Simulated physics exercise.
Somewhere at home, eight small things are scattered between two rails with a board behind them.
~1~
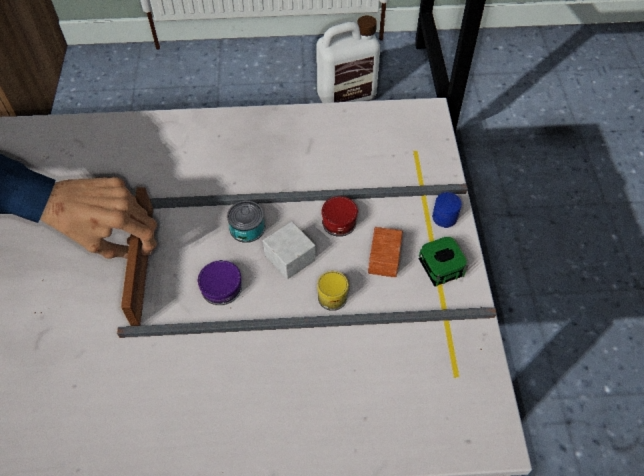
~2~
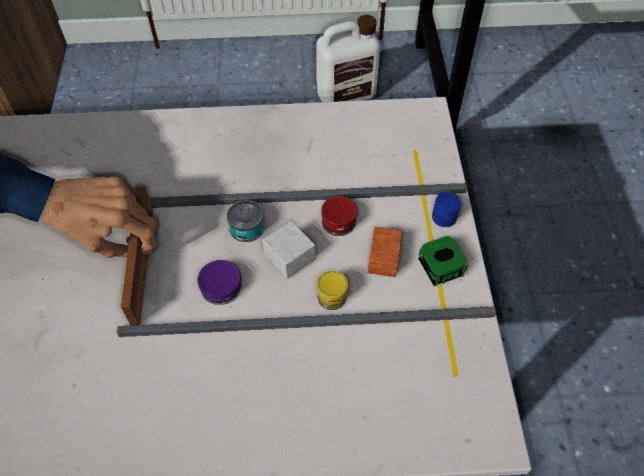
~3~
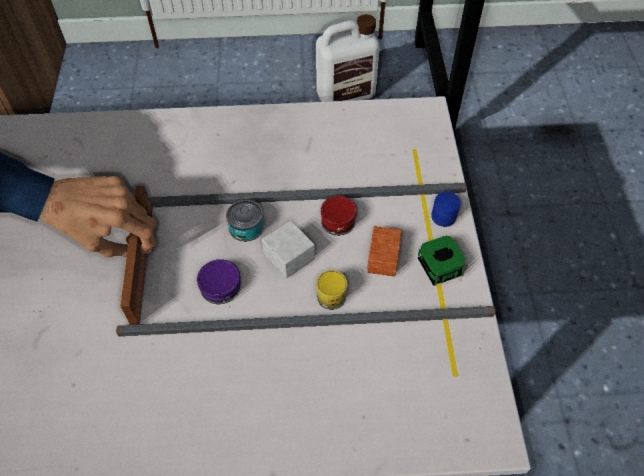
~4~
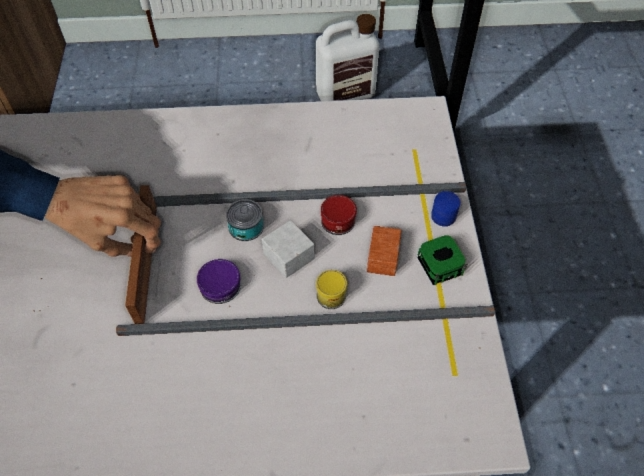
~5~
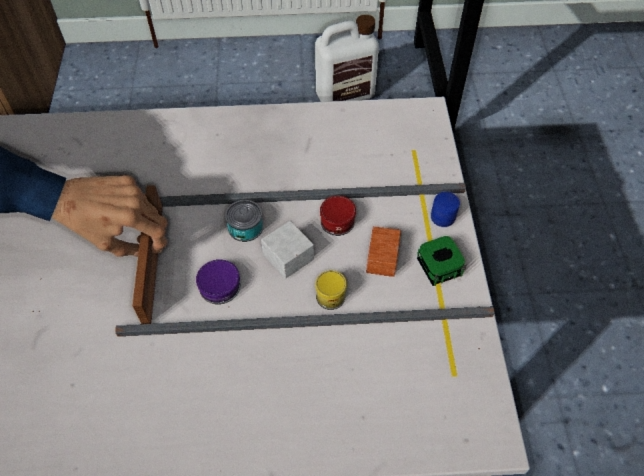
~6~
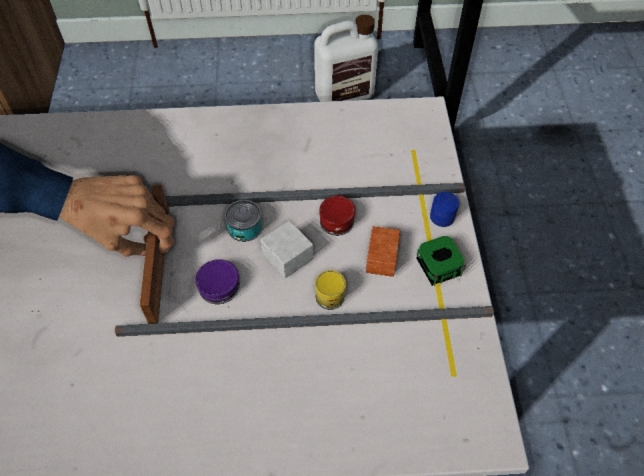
In the video, a hand holds a wooden board upright between two rails on a white table, then slides it slightly to the right toward several scattered small objects, which stay still near a strip of yellow tape.
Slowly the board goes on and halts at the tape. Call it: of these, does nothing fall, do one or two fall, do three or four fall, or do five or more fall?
Three or four fall.
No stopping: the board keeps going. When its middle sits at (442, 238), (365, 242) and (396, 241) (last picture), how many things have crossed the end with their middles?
4, 0 and 0.
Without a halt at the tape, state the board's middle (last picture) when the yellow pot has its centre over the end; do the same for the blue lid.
First it's close to (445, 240), next close to (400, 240).
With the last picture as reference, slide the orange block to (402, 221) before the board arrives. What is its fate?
Well, the orange block does not stay.
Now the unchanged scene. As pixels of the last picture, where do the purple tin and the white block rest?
Same order as the question: First (456, 267), second (452, 229).
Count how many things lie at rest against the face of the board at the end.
The figure is 3.
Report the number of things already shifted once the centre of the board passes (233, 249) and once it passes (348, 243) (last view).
The counts are 2 and 7.
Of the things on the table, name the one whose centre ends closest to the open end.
Yellow pot.
Soon after, none off yet; blue lid at rest near (444, 209); green case at rest near (440, 260); orange block at rest near (383, 251).
Then, none off yet; blue lid at rest near (444, 209); green case moving near (445, 263); orange block moved a little near (402, 255).
By the end, the number that fall off is three or four; fallen, red tin, orange block, green case and blue lid.
